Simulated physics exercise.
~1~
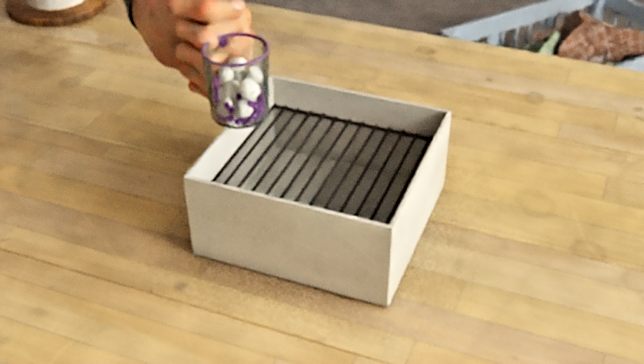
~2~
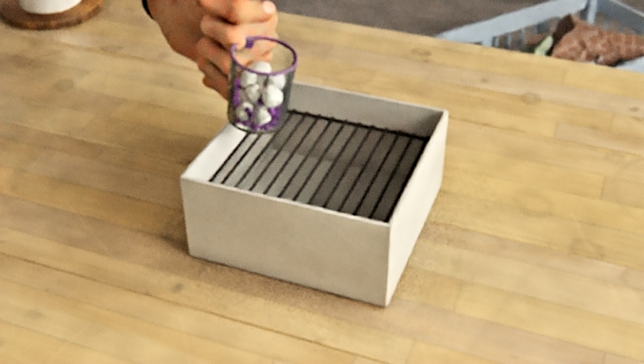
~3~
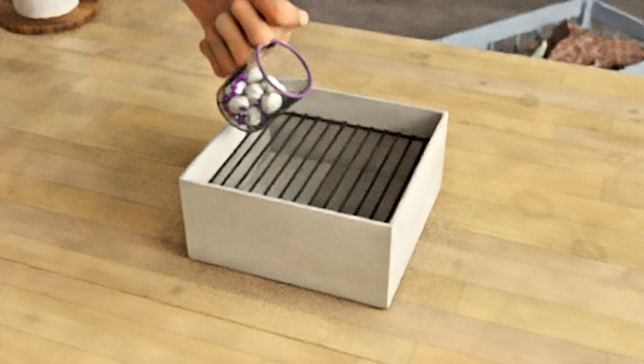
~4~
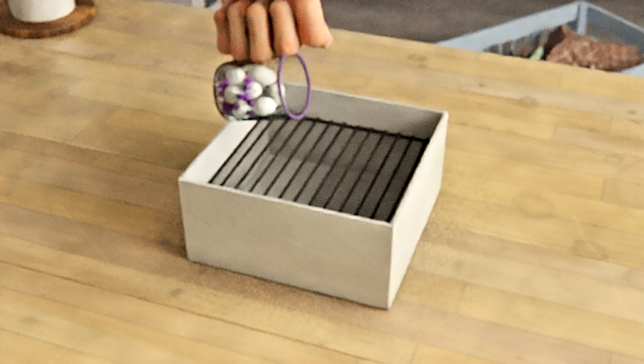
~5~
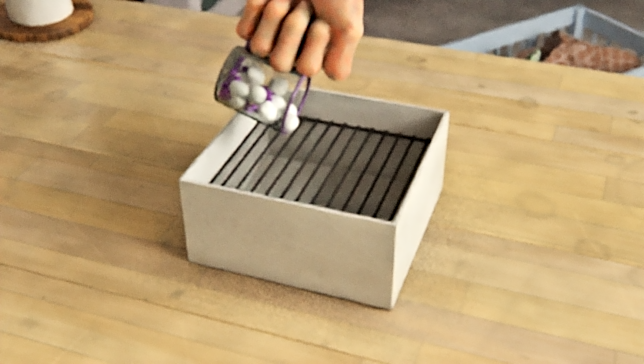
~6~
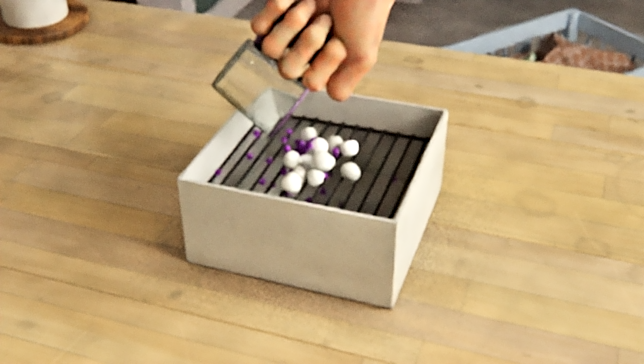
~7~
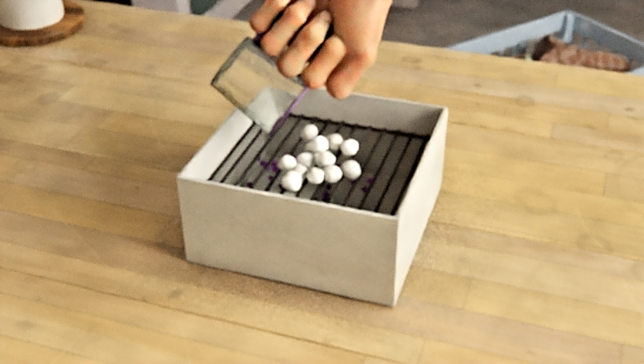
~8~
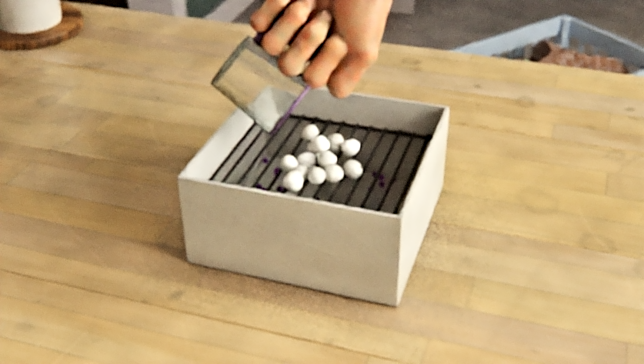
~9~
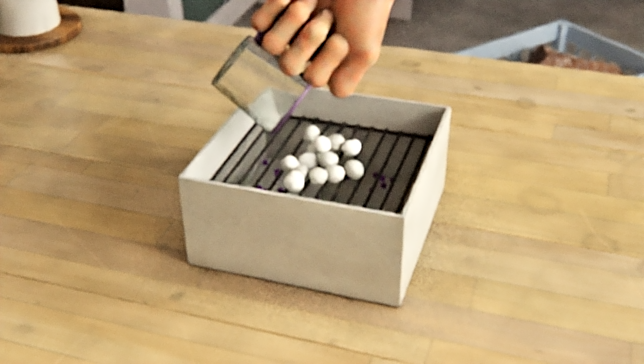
At first, a hand holds a clear, purple-rimmed cup of white balls and small purple pieces above a pale square box with a rack of dark wires inside. The hand moves slightly right and tilts the cup until it lies on its side, with everything still inside. It then tips the cup further, and the whole mix spills onto the rack. The white balls gather in a cluster on the wires while the purple pieces scatter and drop through the gaps. Finally, the white balls rest on top, the purple ones lie beneath, and the hand still holds the emptied cup upended.
